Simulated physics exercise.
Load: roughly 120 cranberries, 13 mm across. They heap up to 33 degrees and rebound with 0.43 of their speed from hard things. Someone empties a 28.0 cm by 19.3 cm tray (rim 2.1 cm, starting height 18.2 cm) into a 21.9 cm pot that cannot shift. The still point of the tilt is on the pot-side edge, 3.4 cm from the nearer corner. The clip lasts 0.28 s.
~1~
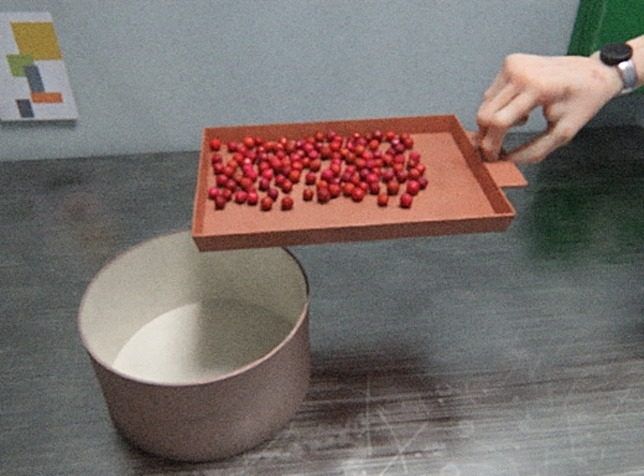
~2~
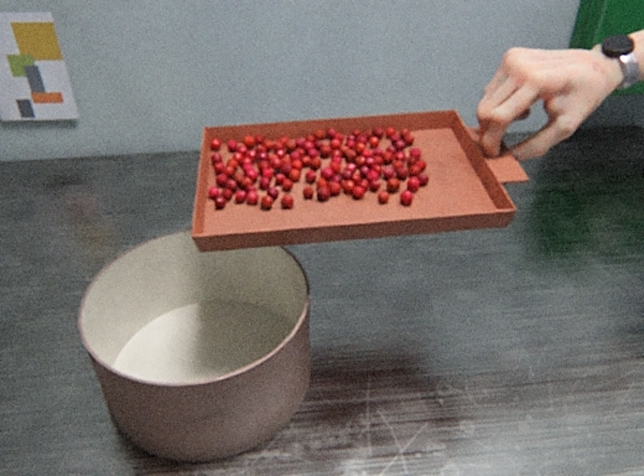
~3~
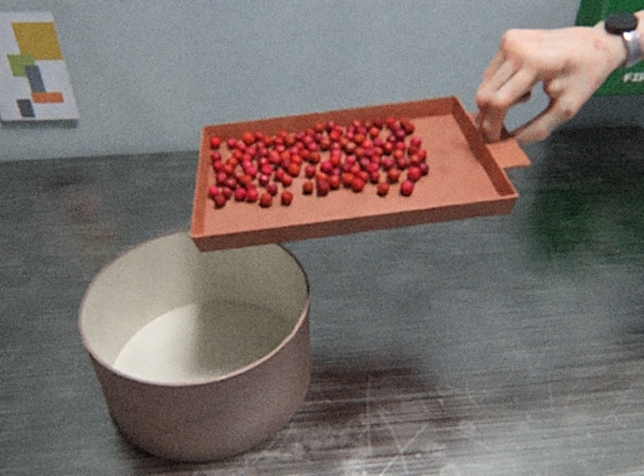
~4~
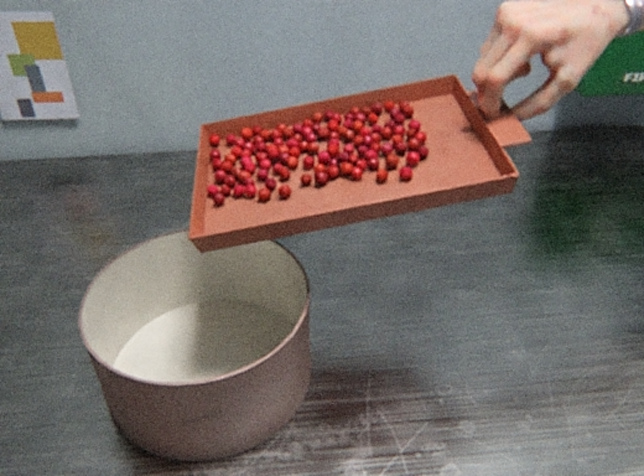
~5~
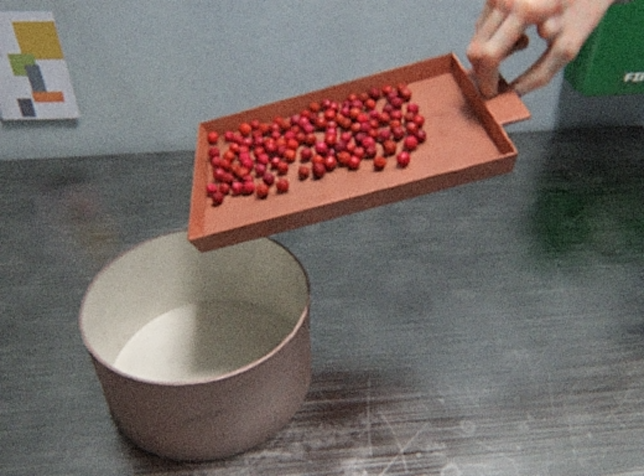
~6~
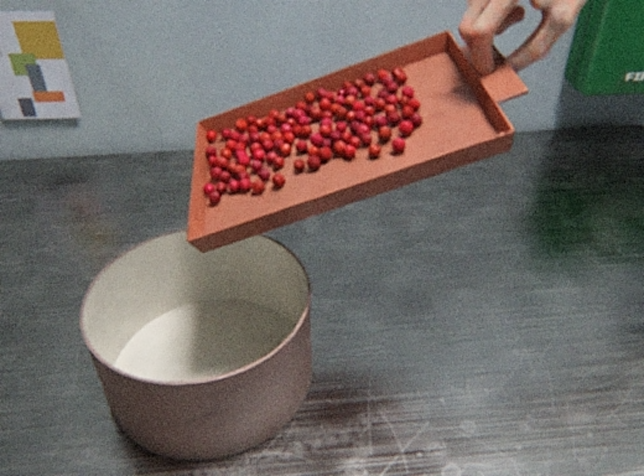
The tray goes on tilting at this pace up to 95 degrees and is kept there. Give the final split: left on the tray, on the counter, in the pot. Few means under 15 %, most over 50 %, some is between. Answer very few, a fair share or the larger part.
Left on the tray: Very few; on the counter: A fair share; in the pot: The larger part.
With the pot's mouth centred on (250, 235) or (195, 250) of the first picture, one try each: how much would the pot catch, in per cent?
About 25 and 95 per cent.
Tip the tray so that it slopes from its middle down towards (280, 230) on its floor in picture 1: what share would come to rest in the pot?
Some 95 per cent.
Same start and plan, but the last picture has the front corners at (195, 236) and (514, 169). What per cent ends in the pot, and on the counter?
Pot 85, counter 15.
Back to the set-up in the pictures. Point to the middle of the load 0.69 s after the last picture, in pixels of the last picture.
At about (191, 151).
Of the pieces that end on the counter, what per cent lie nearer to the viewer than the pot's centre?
About 0 per cent.
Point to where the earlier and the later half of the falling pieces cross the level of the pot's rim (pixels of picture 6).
At about (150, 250), then at (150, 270).
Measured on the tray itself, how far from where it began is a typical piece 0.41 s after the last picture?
Roughly 7 cm.
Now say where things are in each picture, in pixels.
Tray tilt 0 degrees, front corners at (197, 233) and (509, 212); middle of the pieces at (316, 166); pot at (196, 294), in the first frame.
Tray tilt 1 degrees, front corners at (197, 233) and (510, 207); middle of the pieces at (316, 164), in the second frame.
Tray tilt 4 degrees, front corners at (196, 233) and (512, 193), lowest corner left front; middle of the pieces at (315, 158), in the third frame.
Tray tilt 9 degrees, front corners at (194, 234) and (512, 172), lowest corner left front; middle of the pieces at (313, 148), in the fourth frame.
Tray tilt 14 degrees, front corners at (193, 235) and (511, 151), lowest corner left front; middle of the pieces at (311, 140), in the fifth frame.
Tray tilt 19 degrees, front corners at (192, 236) and (507, 129), lowest corner left front; middle of the pieces at (306, 131); pot at (198, 293), in the sixth frame.
Then, 0.41 s after the last picture, tilt 55 degrees; the tray holds 100 %, the pot 0 %.
Then, 0.69 s after the last picture, tilt 80 degrees; the tray holds 95 %, the pot 5 %.
Then, 1.07 s after the last picture, tilt 95 degrees; the tray holds 15 %, the pot 30 %.
In the end, tray 0 %, counter 35 %, pot 65 %.
